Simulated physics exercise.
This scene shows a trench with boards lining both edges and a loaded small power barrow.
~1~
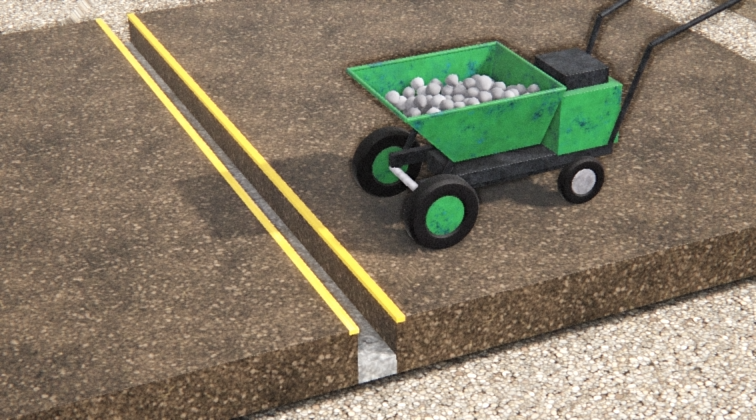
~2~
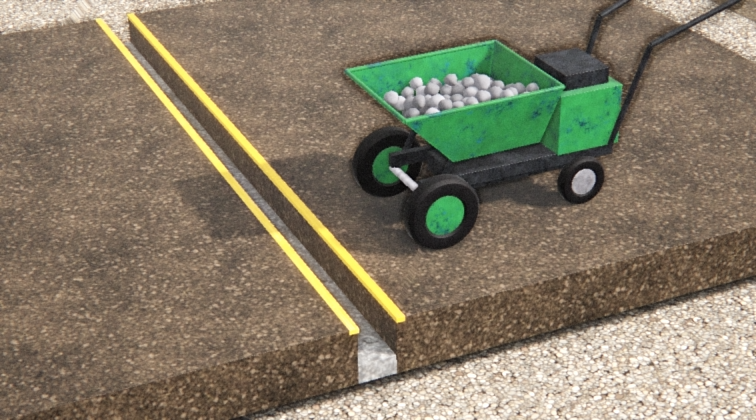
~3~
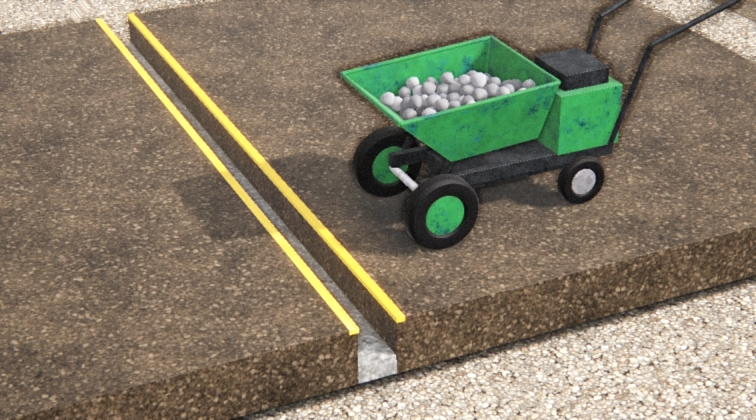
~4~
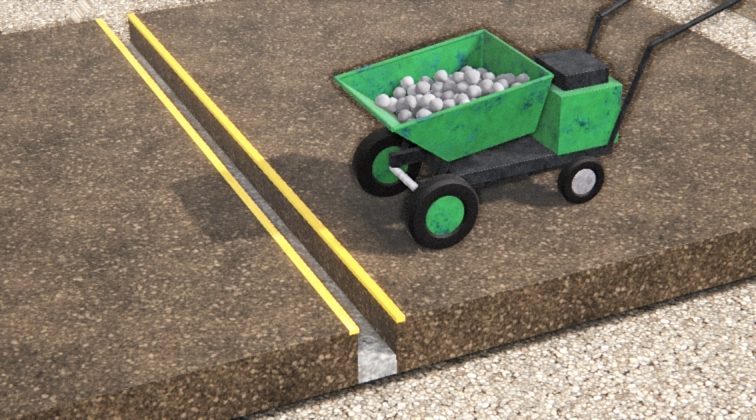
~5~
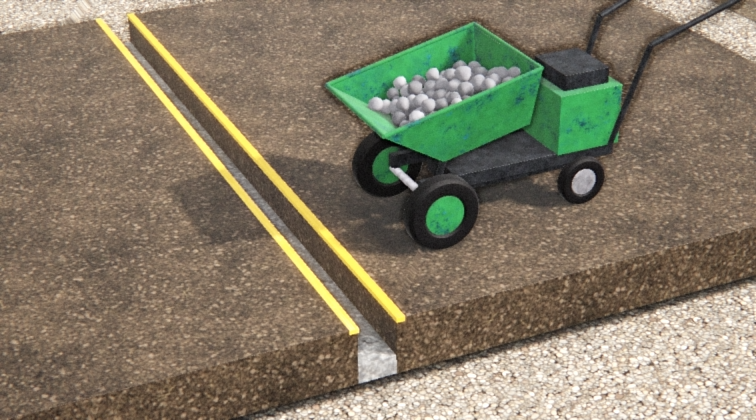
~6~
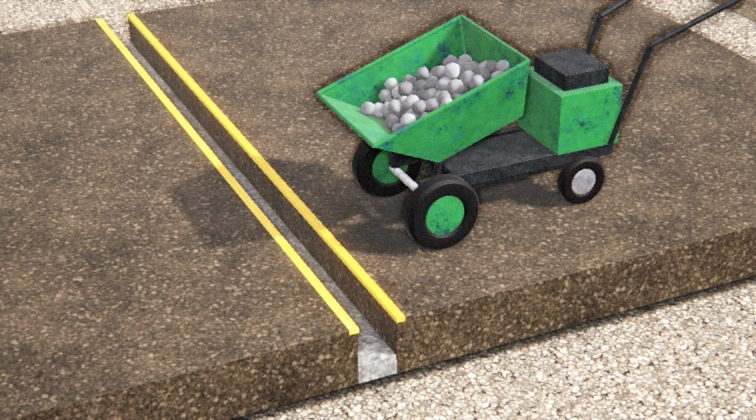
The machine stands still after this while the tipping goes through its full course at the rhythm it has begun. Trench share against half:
Under.
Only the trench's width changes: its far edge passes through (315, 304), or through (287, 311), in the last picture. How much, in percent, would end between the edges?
First case 60 %, second case 90 %.
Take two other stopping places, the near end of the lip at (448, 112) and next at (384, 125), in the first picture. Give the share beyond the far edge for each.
Position 1: Near 10 %; position 2: Near 90 %.
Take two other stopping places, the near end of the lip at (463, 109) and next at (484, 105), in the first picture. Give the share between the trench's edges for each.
First some 60, then 50 per cent.
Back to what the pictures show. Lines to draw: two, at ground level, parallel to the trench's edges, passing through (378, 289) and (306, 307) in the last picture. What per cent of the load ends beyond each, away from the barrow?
About 100 percent, then about 50 percent.
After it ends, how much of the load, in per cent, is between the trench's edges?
That share is close to 30 %.
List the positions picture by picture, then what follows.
Lip of the skip near (407, 121), level; top of the load near (484, 99), round cobbles; first edge of the trench near (376, 289); far edge near (330, 300), the trench under half as wide as the skip, and about as deep as wide, in the first frame.
Lip of the skip near (405, 122), level; top of the load near (483, 98), in the second frame.
Lip of the skip near (400, 125), tipped barely; top of the load near (480, 96), in the third frame.
Lip of the skip near (393, 130), tipped a little; top of the load near (485, 87), in the fourth frame.
Lip of the skip near (384, 137), tipped a little; top of the load near (493, 82), in the fifth frame.
Lip of the skip near (374, 146), tipped clearly; top of the load near (479, 78); first edge of the trench near (376, 289); far edge near (330, 300), in the sixth frame.
Shortly afterwards, skip tipped steeply; the whole lot in the skip.
Next, skip tipped right over; near half in the skip; a little in or heaped over the trench; near half beyond it; only a few falling.
Some moments later, skip tipped right over; only a few in the skip; near a quarter in or heaped over the trench; near two thirds beyond it.
In the end, skip tipped right over; only a few in the skip; near a quarter in or heaped over the trench; near two thirds beyond it.
